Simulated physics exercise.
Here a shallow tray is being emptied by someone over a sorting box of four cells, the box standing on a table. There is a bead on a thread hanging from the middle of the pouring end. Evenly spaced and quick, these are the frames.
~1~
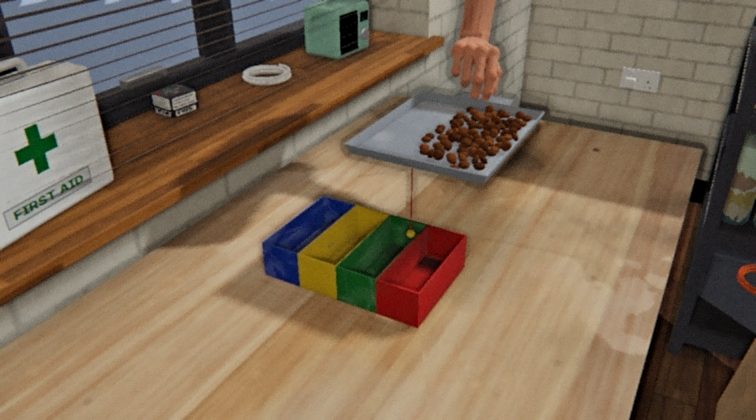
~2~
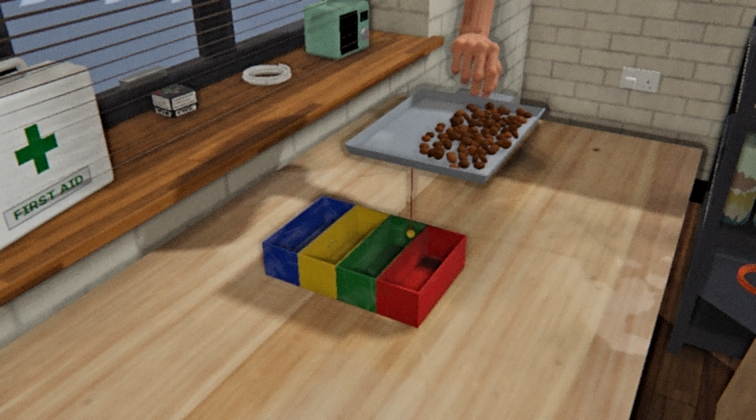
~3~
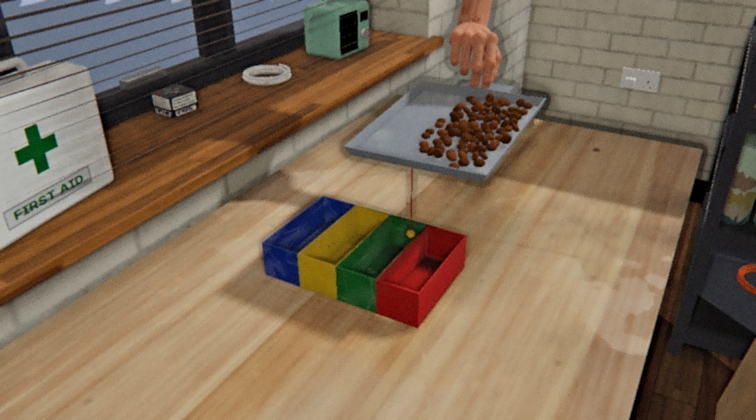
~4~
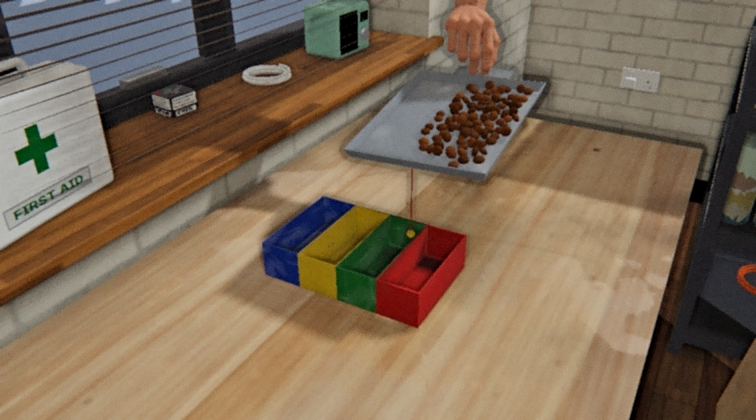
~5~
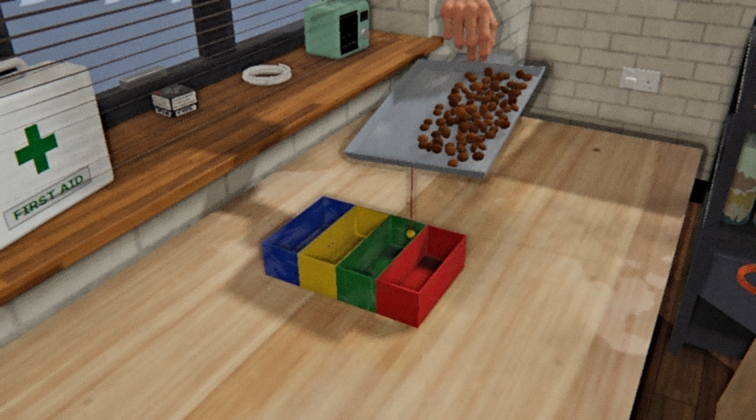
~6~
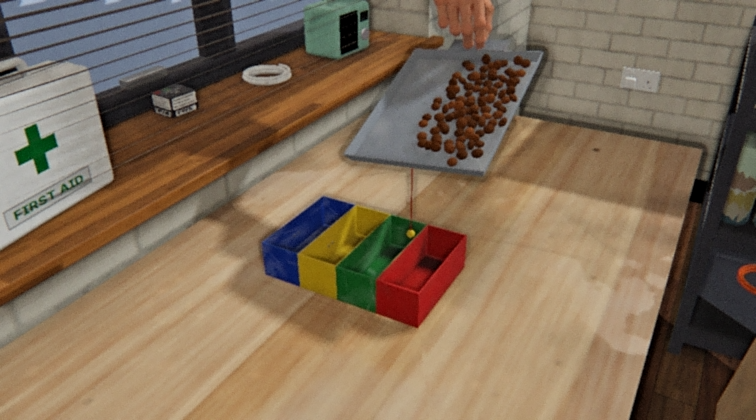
In the video, a hand at the far end of a shallow gray tray of brown pieces raises that end, gradually tilting the tray toward a box with blue, yellow, green and red cells on a wooden table.
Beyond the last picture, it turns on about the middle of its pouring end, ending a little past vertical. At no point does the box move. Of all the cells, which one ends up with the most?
The yellow one ends up with the most.
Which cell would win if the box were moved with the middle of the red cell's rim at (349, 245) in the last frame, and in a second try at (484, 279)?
That red cell, then the cell in blue.
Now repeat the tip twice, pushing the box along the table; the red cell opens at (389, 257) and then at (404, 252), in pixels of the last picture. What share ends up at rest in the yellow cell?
Roughly 20 per cent, then roughly 20 per cent.
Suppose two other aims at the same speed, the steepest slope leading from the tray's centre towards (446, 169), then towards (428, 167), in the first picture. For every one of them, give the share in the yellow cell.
Shares, approx.: 0 %, then 0 %.
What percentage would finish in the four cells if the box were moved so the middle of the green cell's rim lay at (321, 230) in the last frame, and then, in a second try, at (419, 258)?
70 and 90 in a hundred, in turn.
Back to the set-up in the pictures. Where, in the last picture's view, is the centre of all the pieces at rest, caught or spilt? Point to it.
Near pixel (348, 276).
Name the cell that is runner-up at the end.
Number two is that green cell.
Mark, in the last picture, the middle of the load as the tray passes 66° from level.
The load's middle is around (391, 157).
Shortly afterwards, tray tipped steeply; the bulk on the tray; only a few in the green cell; near a quarter falling or outside the box.
Next, tray tipped past a quarter turn; near a third in the yellow cell; near a quarter in the green cell; a little in the red cell; a little in the blue cell; a little falling or outside the box.
Some moments later, tray tipped past a quarter turn; near half in the yellow cell; near a third in the green cell; near a quarter in the red cell; a little in the blue cell; only a few falling or outside the box.
In the end, tray tipped past a quarter turn; near half in the yellow cell; near a third in the green cell; near a quarter in the red cell; a little in the blue cell; only a few outside the box.
